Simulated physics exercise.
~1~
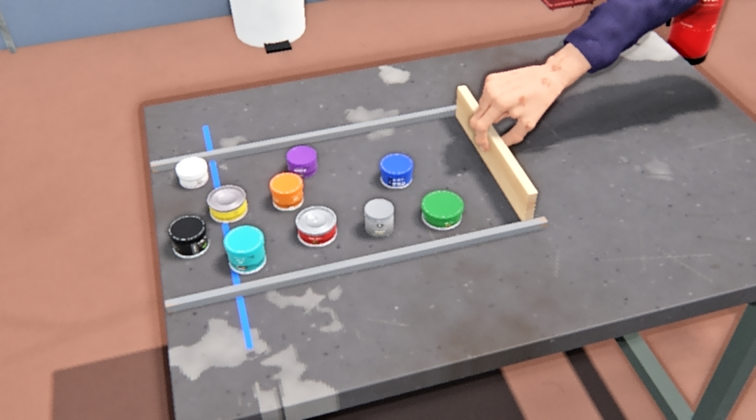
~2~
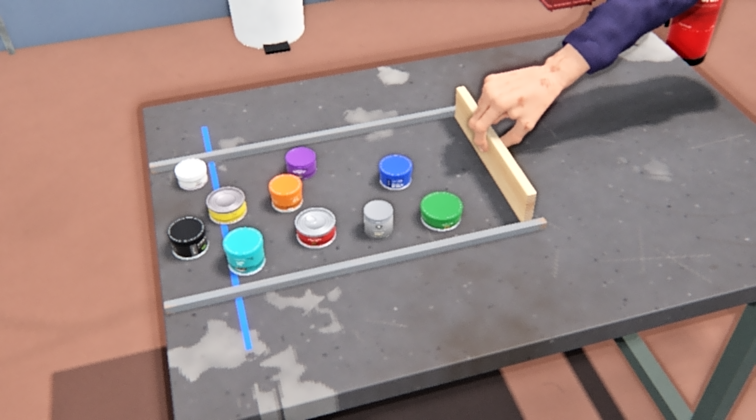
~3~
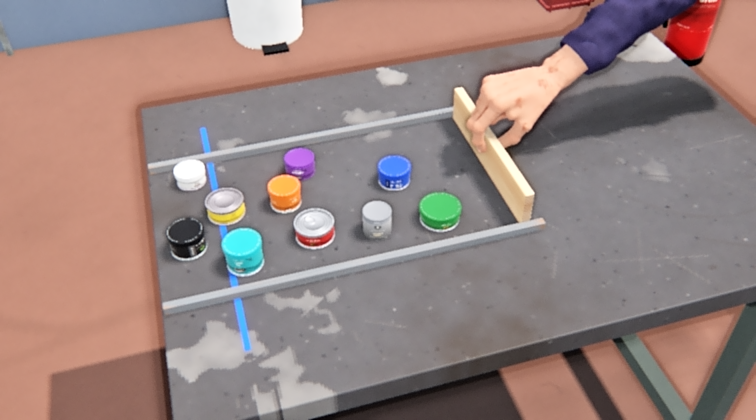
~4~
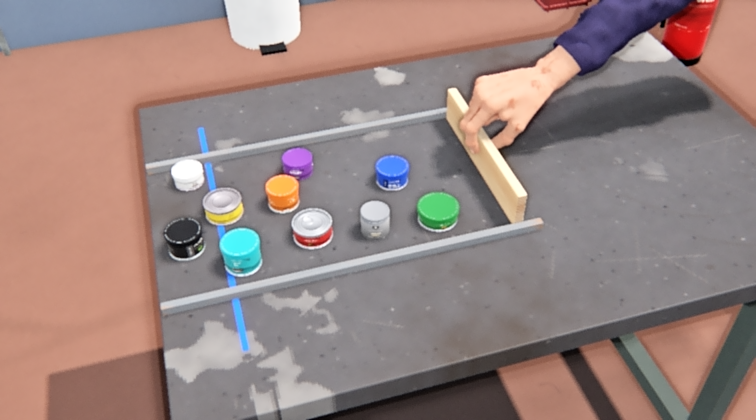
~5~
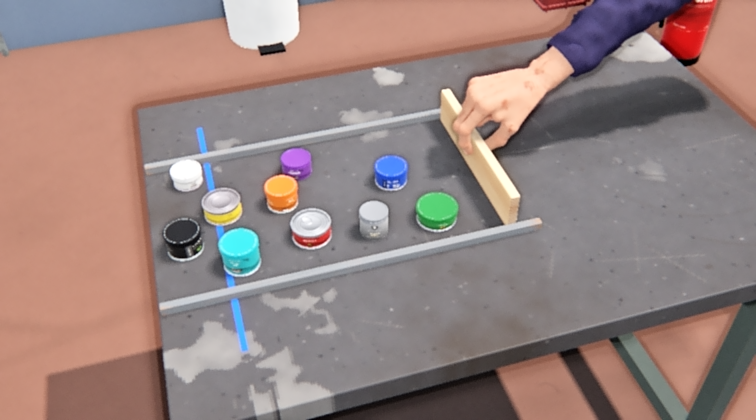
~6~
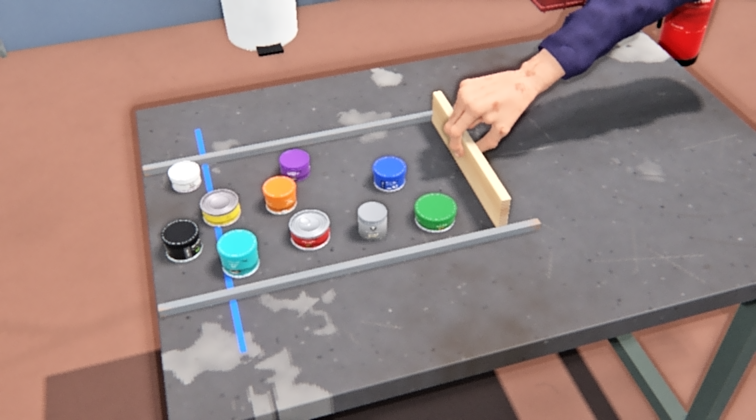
A wooden board, held upright by a hand at the right end of two gray rails, slides slowly a short way left across the dark tabletop. It draws closer to the green and blue tins, while the colorful scatter of little containers around the blue tape stays essentially still.
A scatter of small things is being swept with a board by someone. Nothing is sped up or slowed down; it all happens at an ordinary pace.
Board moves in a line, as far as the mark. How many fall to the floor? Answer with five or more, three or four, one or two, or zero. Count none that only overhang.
The count that falls is one or two.
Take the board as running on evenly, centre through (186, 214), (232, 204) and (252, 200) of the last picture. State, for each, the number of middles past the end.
Past-the-end tally - position 1: 5, position 2: 1, position 3: 0.
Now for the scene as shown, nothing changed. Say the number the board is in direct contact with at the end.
It's 4 of them.
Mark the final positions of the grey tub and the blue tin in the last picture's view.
In order, first (168, 287), then (198, 213).
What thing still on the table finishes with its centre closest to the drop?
I'd go with the turquoise tin.
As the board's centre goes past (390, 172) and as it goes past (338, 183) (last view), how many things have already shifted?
First 3 and then 4.
A little later, none off yet; black pot at rest near (182, 241); white tin at rest near (185, 177); yellow pot at rest near (221, 208).
Next, none off yet; black pot moving near (179, 240); white tin at rest near (185, 177); yellow pot shifted about its own width near (178, 216).
When it is over, the number that fall off is one or two; down, yellow pot.
